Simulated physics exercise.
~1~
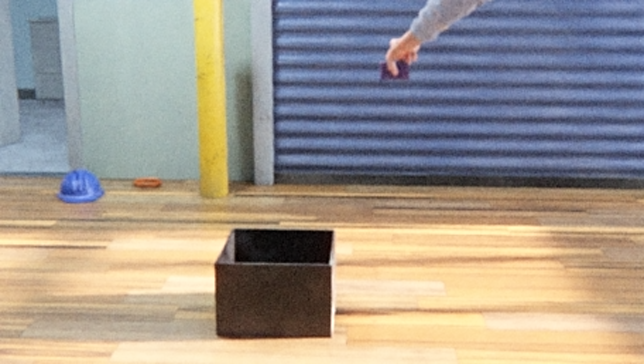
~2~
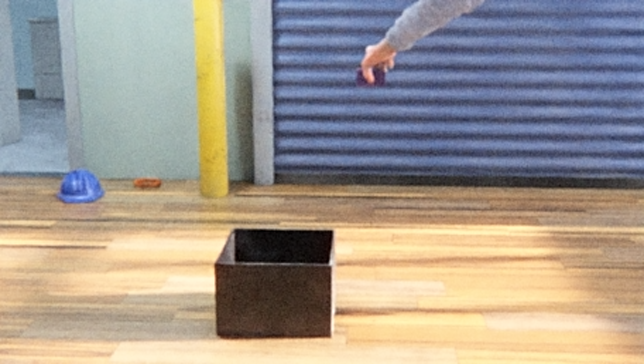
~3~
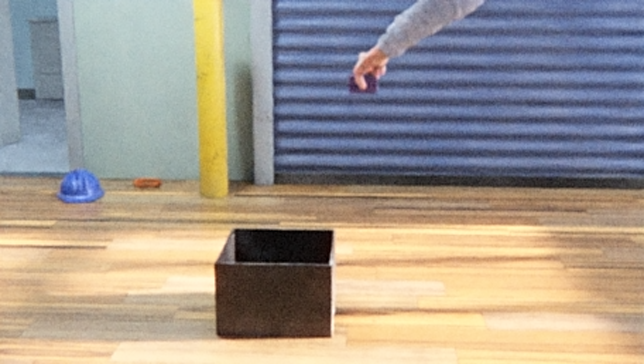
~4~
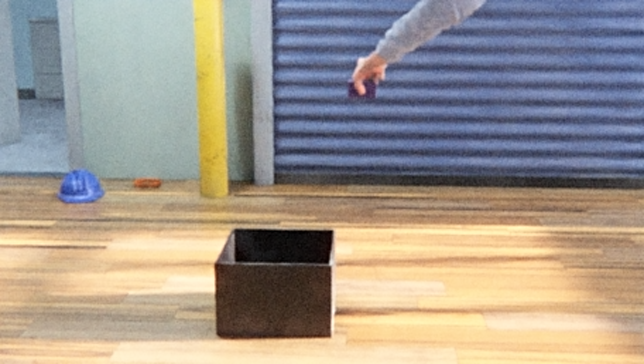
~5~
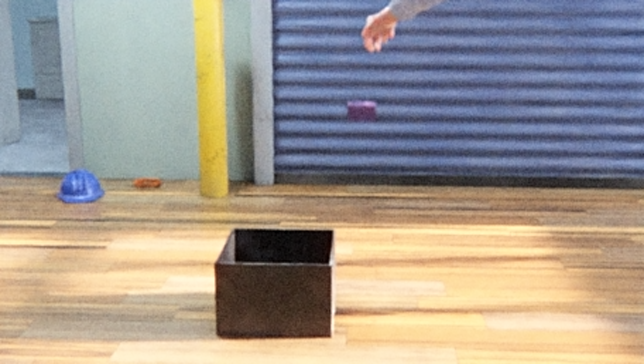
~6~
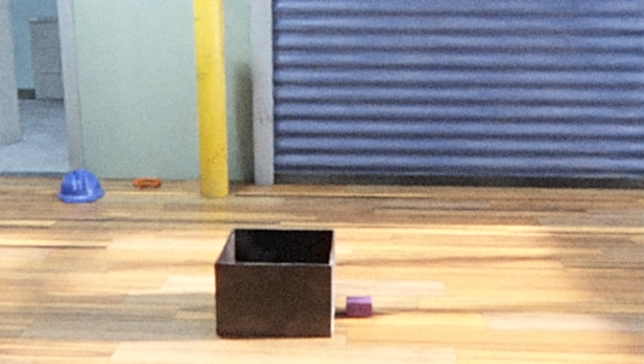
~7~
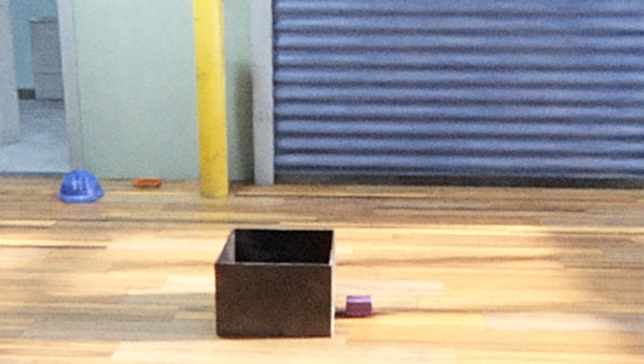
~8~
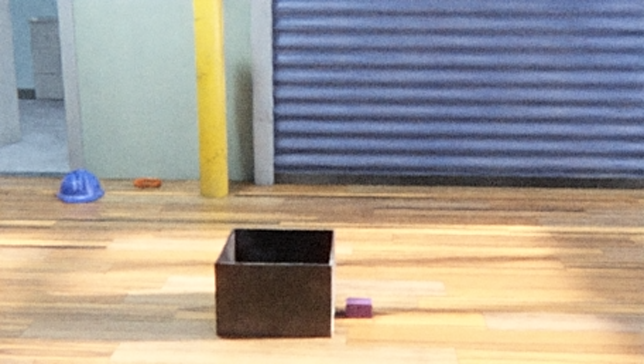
A hand reaches in from the upper right, holding a small purple block above a wooden floor, seen from a still, slightly raised viewpoint. An open black box sits near the centre, with a blue hard hat, a small orange object, a yellow post and a blue shutter behind it. The hand moves left and then slightly down, stopping above and a little right of the box. The fingers release the block, and the arm draws back as it falls. The block lands on the floor just right of the box and rests there, outside it.
